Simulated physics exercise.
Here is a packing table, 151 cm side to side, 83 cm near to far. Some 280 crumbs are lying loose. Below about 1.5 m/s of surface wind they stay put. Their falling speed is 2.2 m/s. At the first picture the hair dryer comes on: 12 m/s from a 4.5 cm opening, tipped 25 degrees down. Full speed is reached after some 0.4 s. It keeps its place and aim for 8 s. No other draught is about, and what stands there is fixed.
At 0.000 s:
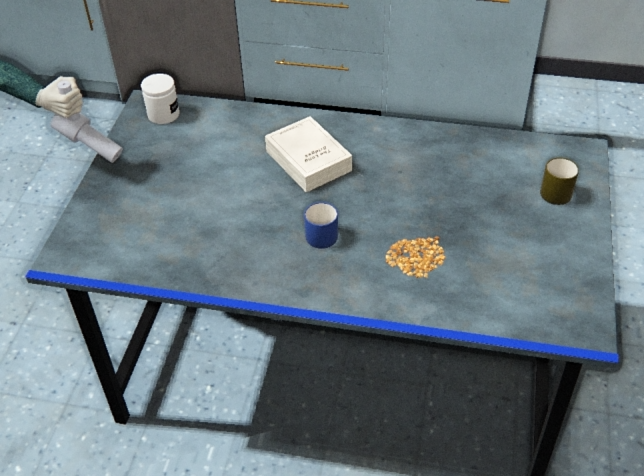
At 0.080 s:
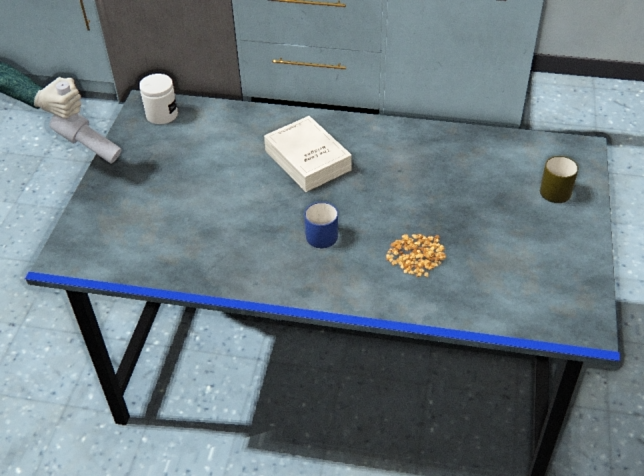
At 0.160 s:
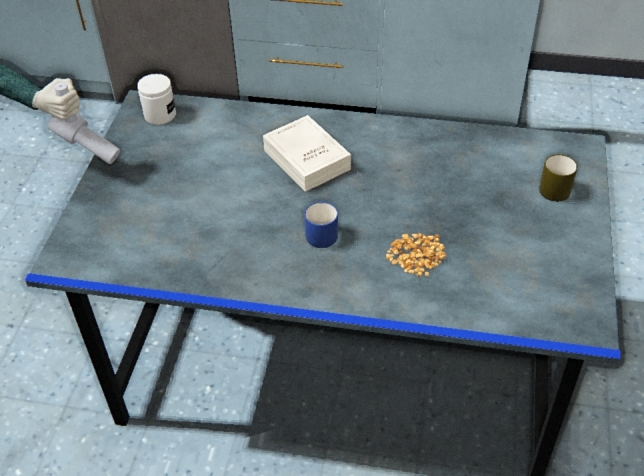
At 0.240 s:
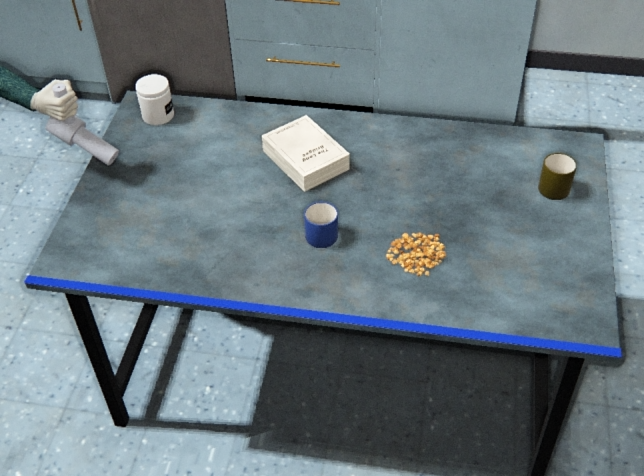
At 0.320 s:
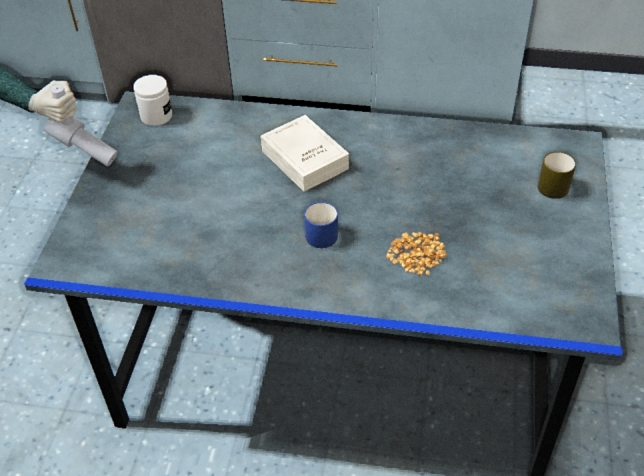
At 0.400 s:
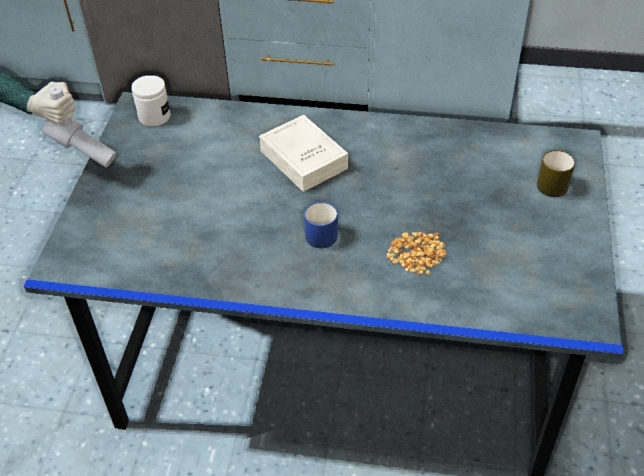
The clip shows a gloved hand holding a grey hair dryer at the left of a blue-edged table with a white tub, a box, two mugs and a pile of golden crumbs; the crumbs stay still, and almost nothing moves.
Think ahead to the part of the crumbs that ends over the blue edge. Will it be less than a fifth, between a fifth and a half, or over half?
The share over the blue edge is under a fifth.
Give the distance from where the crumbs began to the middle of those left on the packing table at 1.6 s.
About 0 cm.
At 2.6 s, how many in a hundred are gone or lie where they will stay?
Some 40 per cent.
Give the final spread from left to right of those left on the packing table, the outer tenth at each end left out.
About 10 cm.
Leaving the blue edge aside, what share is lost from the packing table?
Some 10 per cent.
After 1.6 s, 0 % are over the blue edge; the middle of those still in play is near (421, 252); 31 % have settled or left.
After 2.6 s, 0 % are over the blue edge; the middle of those still in play is near (419, 252); 37 % have settled or left.
After 4.4 s, 0 % are over the blue edge; the middle of those still in play is near (417, 253); 45 % have settled or left.
After 8.0 s, at the end, 0 % are over the blue edge; the middle of those still in play is near (417, 253).
